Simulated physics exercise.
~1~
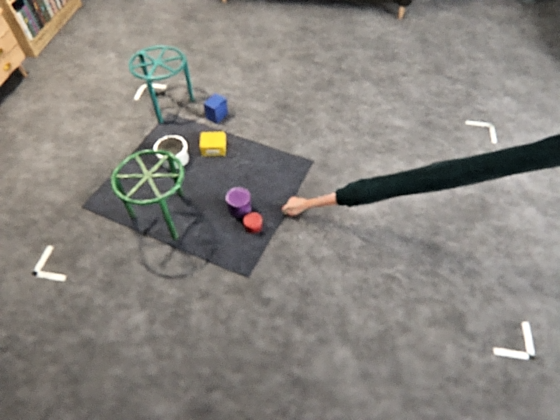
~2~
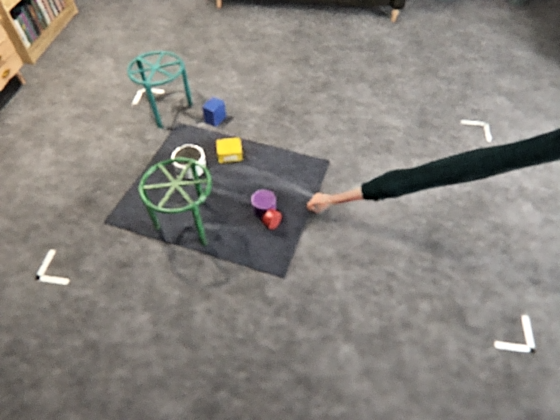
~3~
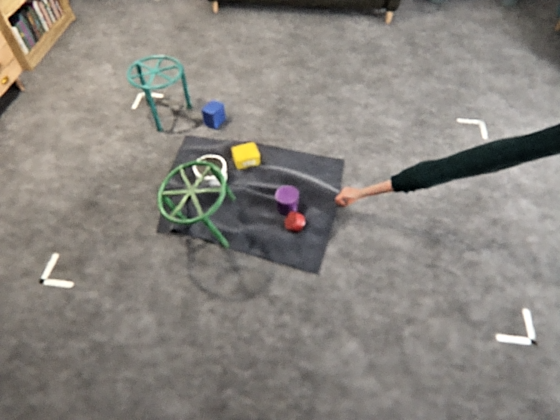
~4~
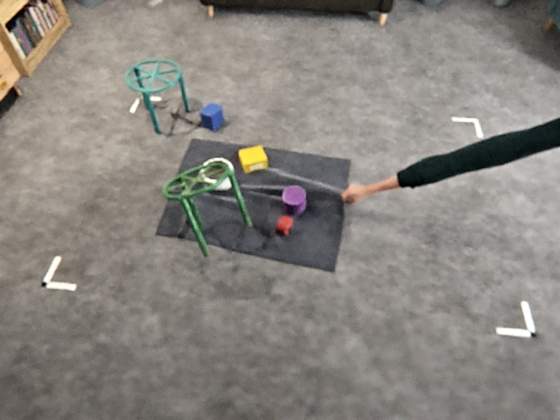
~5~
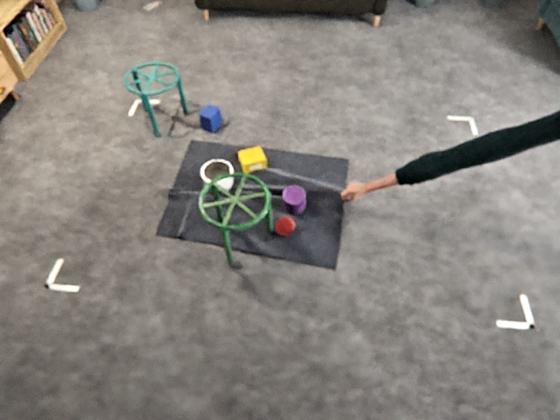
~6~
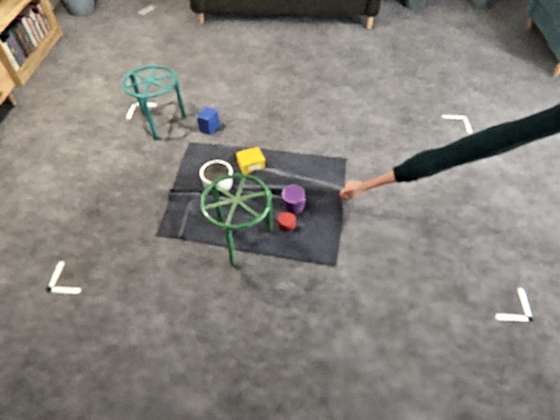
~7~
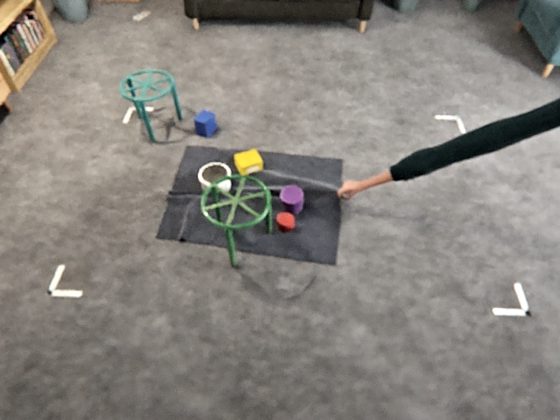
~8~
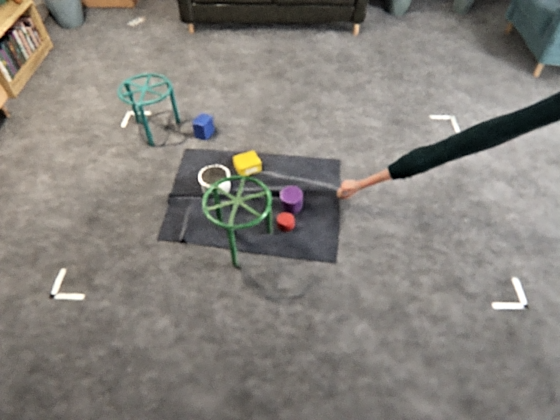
A hand pulls the dark sheet right with its objects, and the green stool turns.
